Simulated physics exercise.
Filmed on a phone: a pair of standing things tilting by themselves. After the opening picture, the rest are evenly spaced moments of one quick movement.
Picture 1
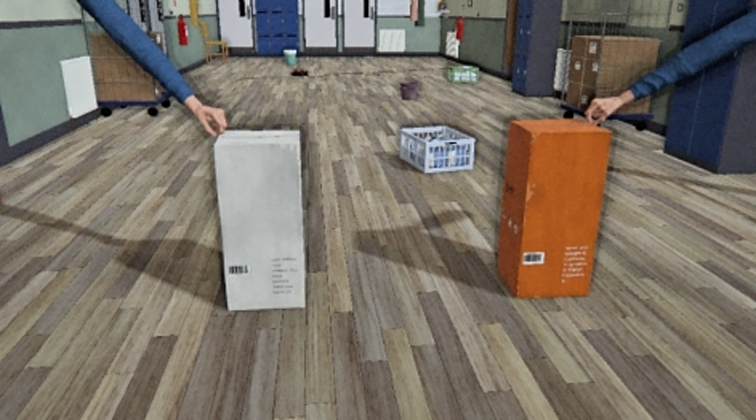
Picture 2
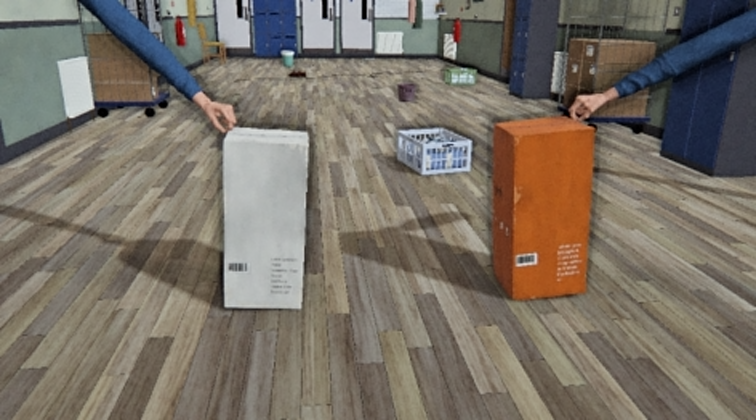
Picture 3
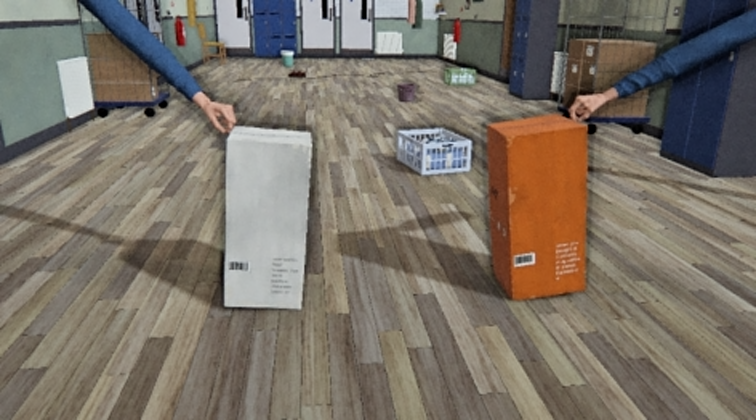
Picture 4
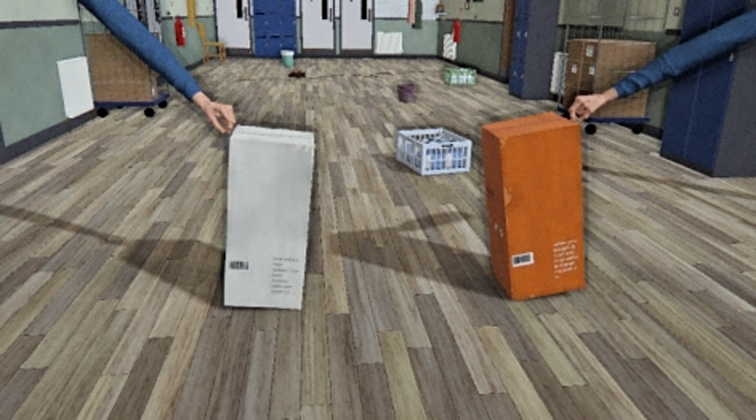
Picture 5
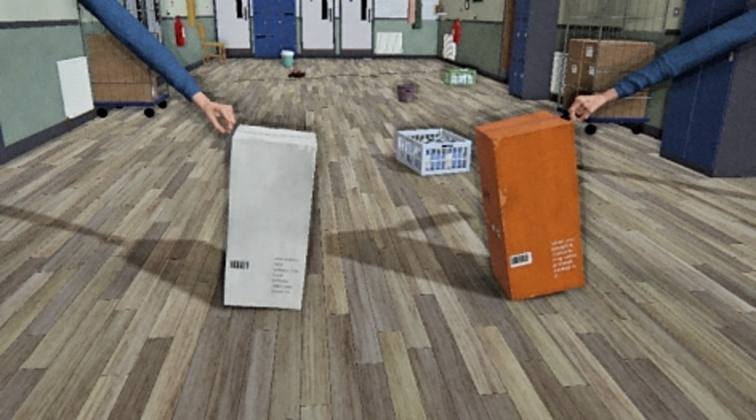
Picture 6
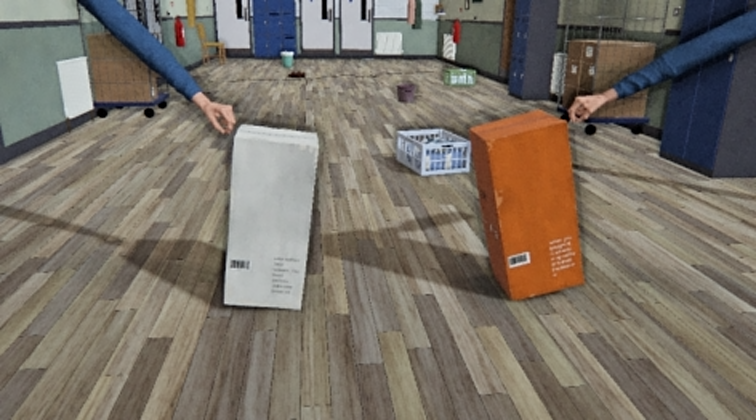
A white parcel on the left and an orange parcel on the right leaned inward from upright beside two outstretched hands, the white one slowing to a slight tilt while the orange one leaned further.
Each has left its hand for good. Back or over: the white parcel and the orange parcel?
Outcome: The white parcel rocks back upright and the orange parcel falls over.
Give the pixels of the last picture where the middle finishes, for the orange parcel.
Roughly at (420, 257).
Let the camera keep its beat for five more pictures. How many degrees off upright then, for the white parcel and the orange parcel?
Roughly 8° and 20°.
Then, 0.22 s after the last picture, white parcel 5° off upright near (268, 219); orange parcel 33° off upright near (496, 205).
Then, 0.40 s after the last picture, white parcel 4° off upright near (255, 220); orange parcel 53° off upright near (465, 216).
Then, 0.54 s after the last picture, white parcel upright near (257, 221); orange parcel 78° off upright near (433, 242).
At rest, the white parcel returns to its base, near (260, 222); the orange parcel goes down on its side, near (420, 257).
